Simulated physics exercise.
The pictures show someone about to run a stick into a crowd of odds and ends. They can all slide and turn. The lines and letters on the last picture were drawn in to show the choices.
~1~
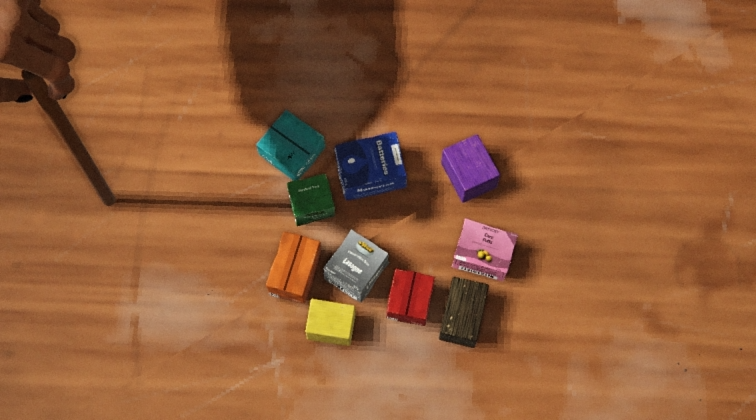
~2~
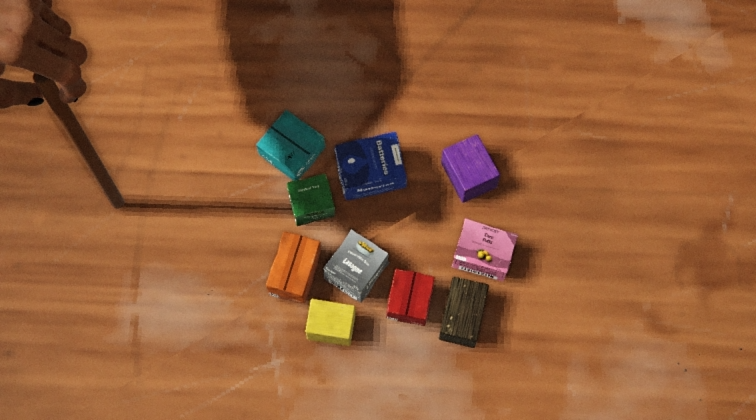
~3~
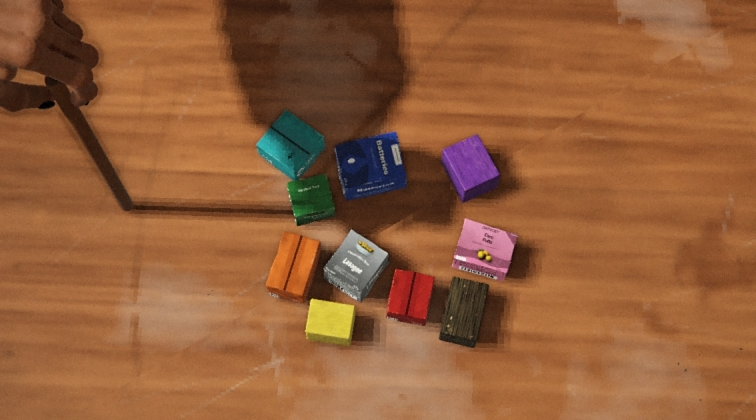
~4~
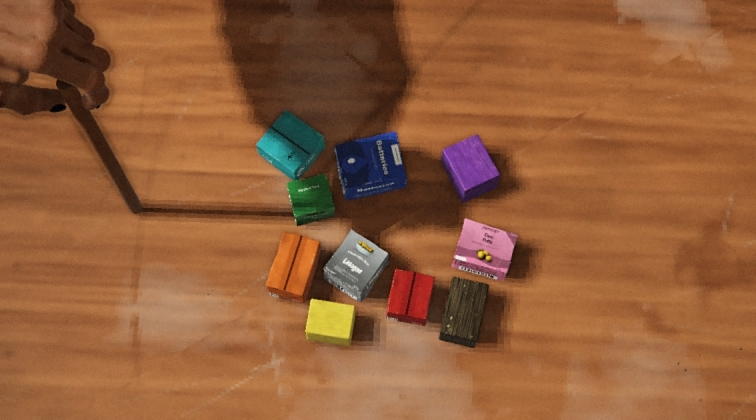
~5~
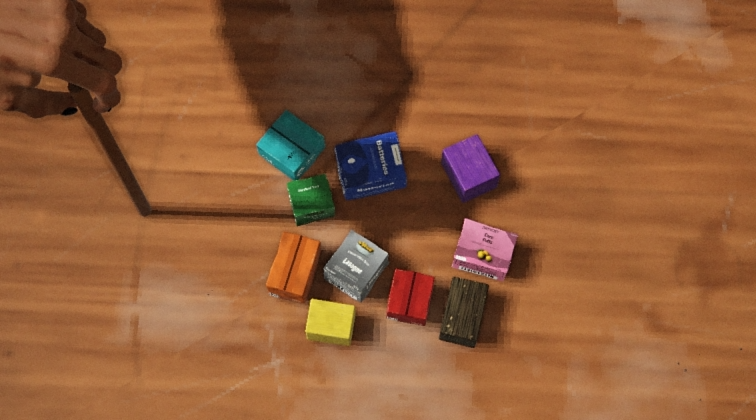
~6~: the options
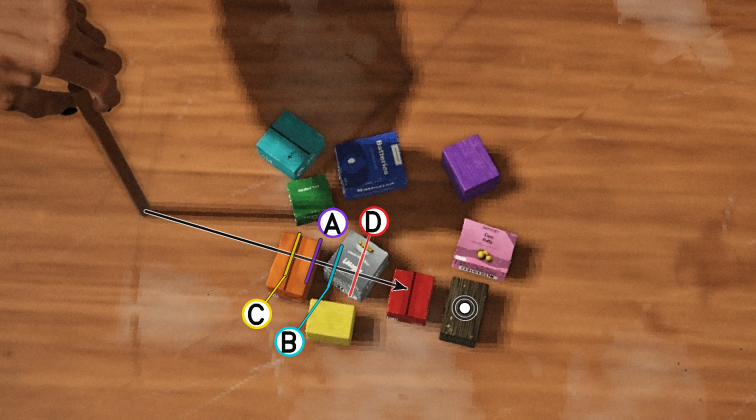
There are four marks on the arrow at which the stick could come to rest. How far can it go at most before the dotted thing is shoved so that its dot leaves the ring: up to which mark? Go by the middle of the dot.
No farther than D.
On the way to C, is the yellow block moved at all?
By then, no.
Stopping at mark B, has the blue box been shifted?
By then, no.
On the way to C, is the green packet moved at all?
No.
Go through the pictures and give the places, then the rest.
Black block (464, 312); blue box (370, 167); purple block (470, 169), in the first frame.
Purple block (470, 169); grey packet (356, 267), in the second frame.
Pink packet (485, 251); yellow block (330, 323), in the third frame.
Orange box (294, 268); red box (410, 298), in the fourth frame.
Green packet (312, 200); turquoise box (292, 146); black block (464, 312), in the fifth frame.
On the copy, A at (313, 261); B at (334, 267); C at (293, 255); D at (356, 274); the arrow from (146, 211) to (407, 289); the white dot at (465, 308).
On D. First, foot of the stick (221, 234).
Then, foot of the stick (298, 257); orange box (308, 276); grey packet (366, 272).
Finally, foot of the stick (356, 275); orange box (319, 290); grey packet (384, 282); the dot is still in its ring.
By contrast, A keeps the dot in but is short; B keeps the dot in but is short; C keeps the dot in but is short.
